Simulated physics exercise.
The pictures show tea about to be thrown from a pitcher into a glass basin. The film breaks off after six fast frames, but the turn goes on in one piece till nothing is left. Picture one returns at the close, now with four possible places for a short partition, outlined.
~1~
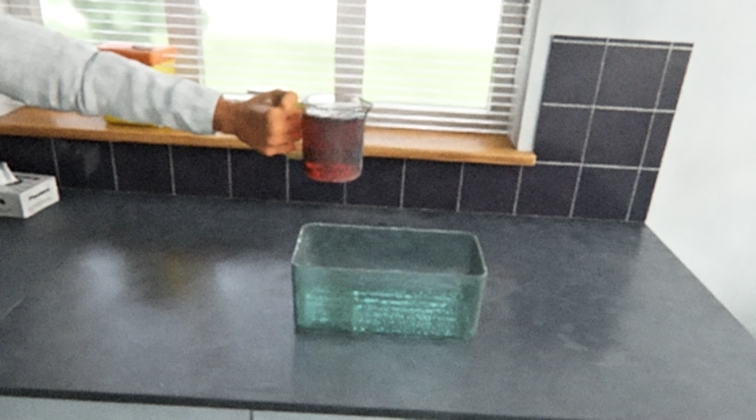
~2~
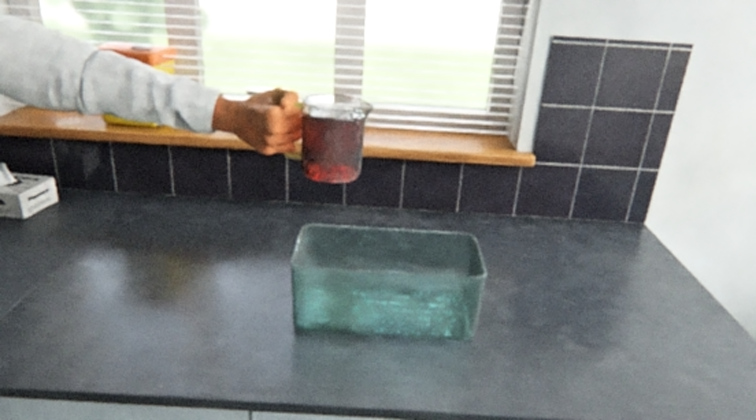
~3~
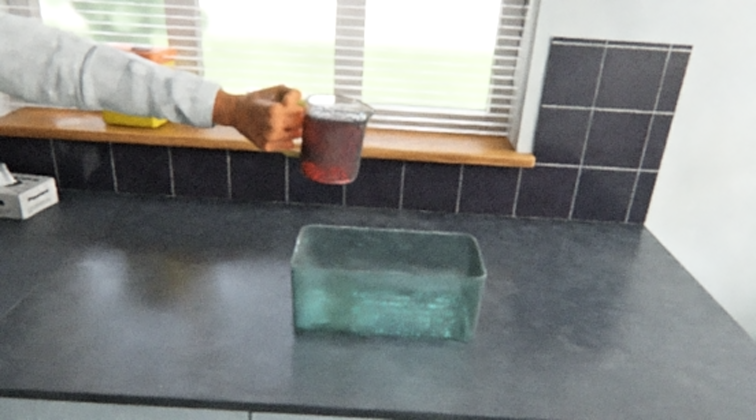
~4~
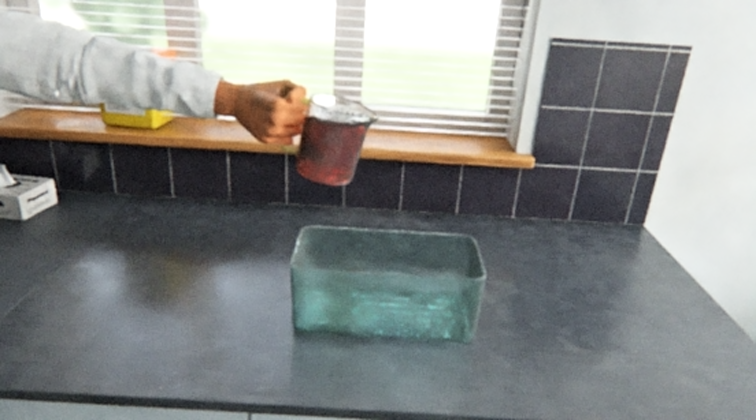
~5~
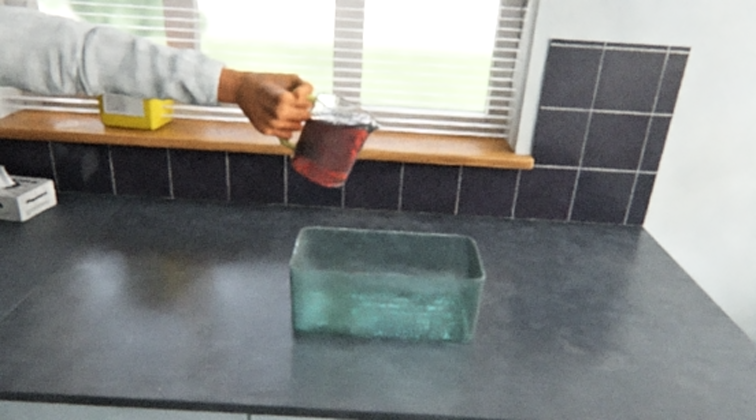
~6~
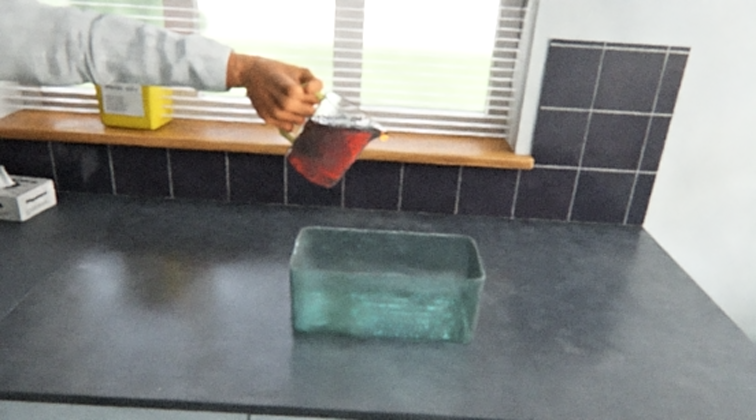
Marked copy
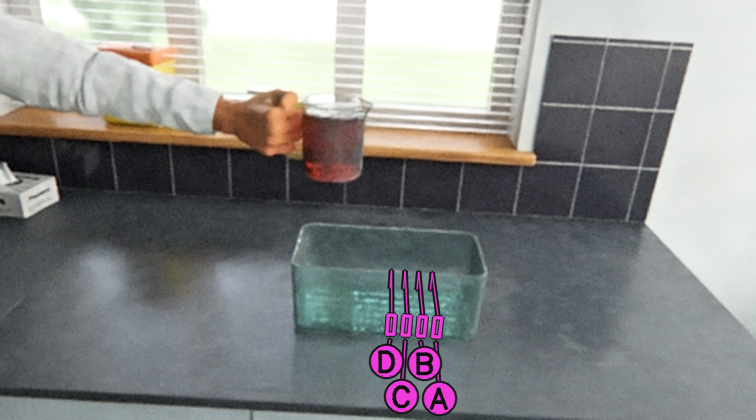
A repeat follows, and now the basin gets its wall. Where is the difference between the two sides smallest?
B.
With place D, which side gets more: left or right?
The right one.
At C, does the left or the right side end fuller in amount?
The right one.
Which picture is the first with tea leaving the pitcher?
Picture 6.
On the marked copy, A at (435, 342); B at (420, 341); C at (405, 340); D at (390, 339).
For place A, about 90 % ends left of the wall and 7 % right of it; 3 % is lost outside.
For place B, about 41 % ends left of the wall and 57 % right of it.
For place C, about 12 % ends left of the wall and 86 % right of it.
For place D, about 8 % ends left of the wall and 90 % right of it.
